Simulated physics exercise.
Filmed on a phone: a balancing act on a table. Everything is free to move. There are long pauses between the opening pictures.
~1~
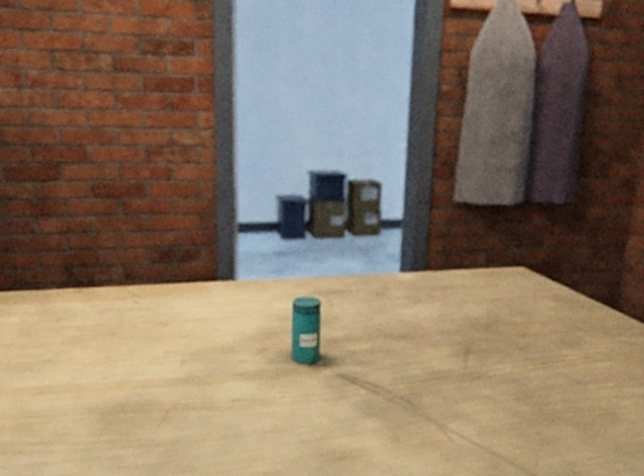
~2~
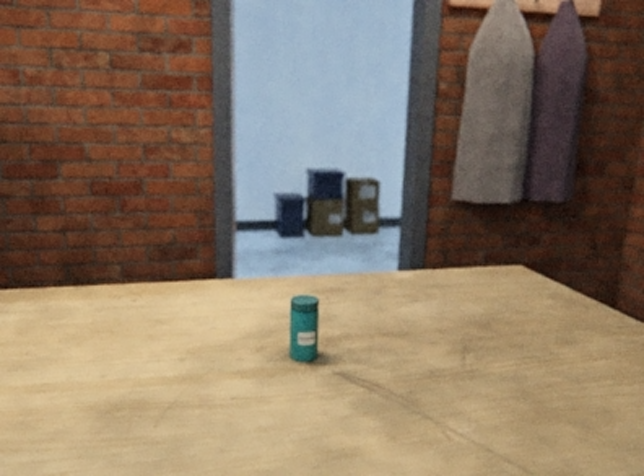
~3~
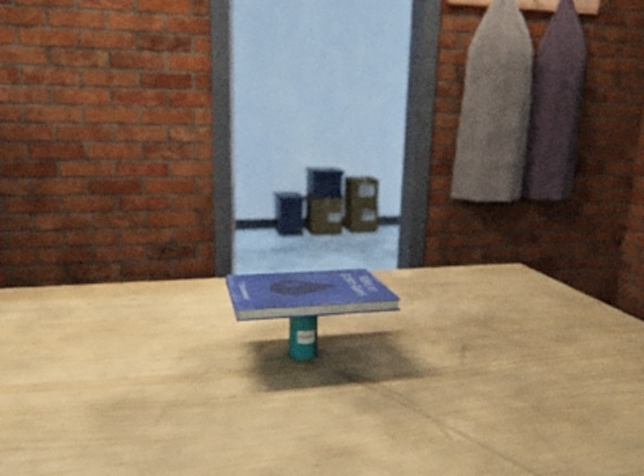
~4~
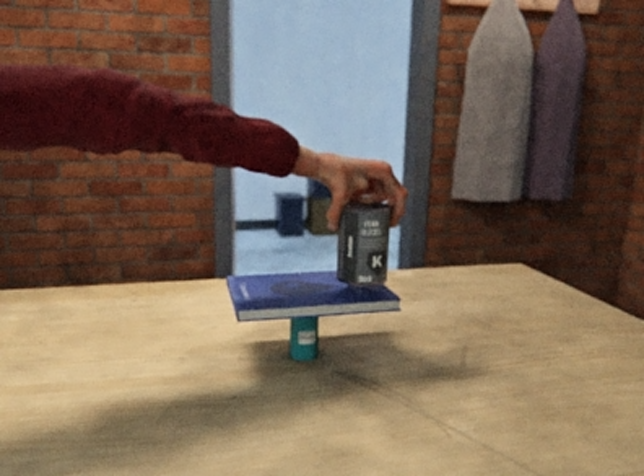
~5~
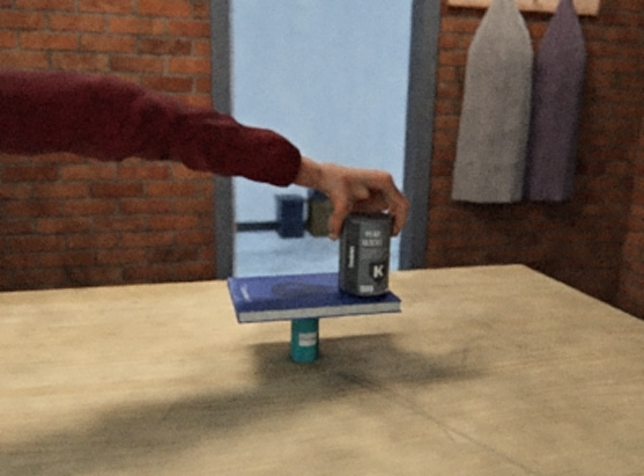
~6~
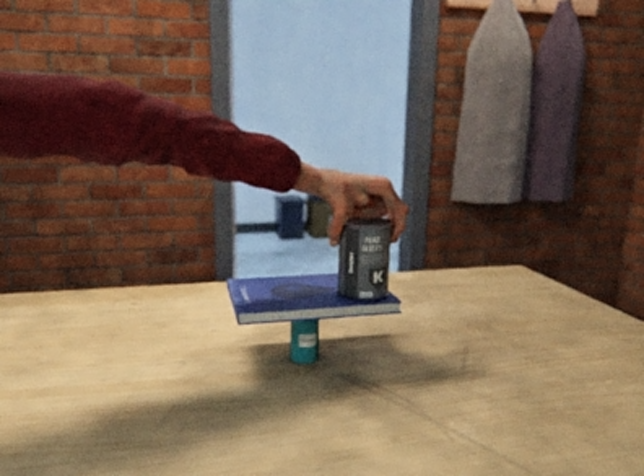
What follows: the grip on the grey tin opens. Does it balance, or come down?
Here the stack gives way.
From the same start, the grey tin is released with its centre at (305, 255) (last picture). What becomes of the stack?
Then it stays up.
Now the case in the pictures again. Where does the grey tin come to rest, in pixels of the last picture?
Around (425, 325).
Then, 0.40 s later than the last frame, grey tin now fallen; blue book tilted by 63°.
Then, 0.70 s later than the last frame, blue book tilted by 38°; turquoise shaker tilted by 34°.
When it is over, fallen, blue book and grey tin; lying over in the stack, turquoise shaker. End places, in pixels of the last picture, grey tin near (425, 325). The stack loses its balance.
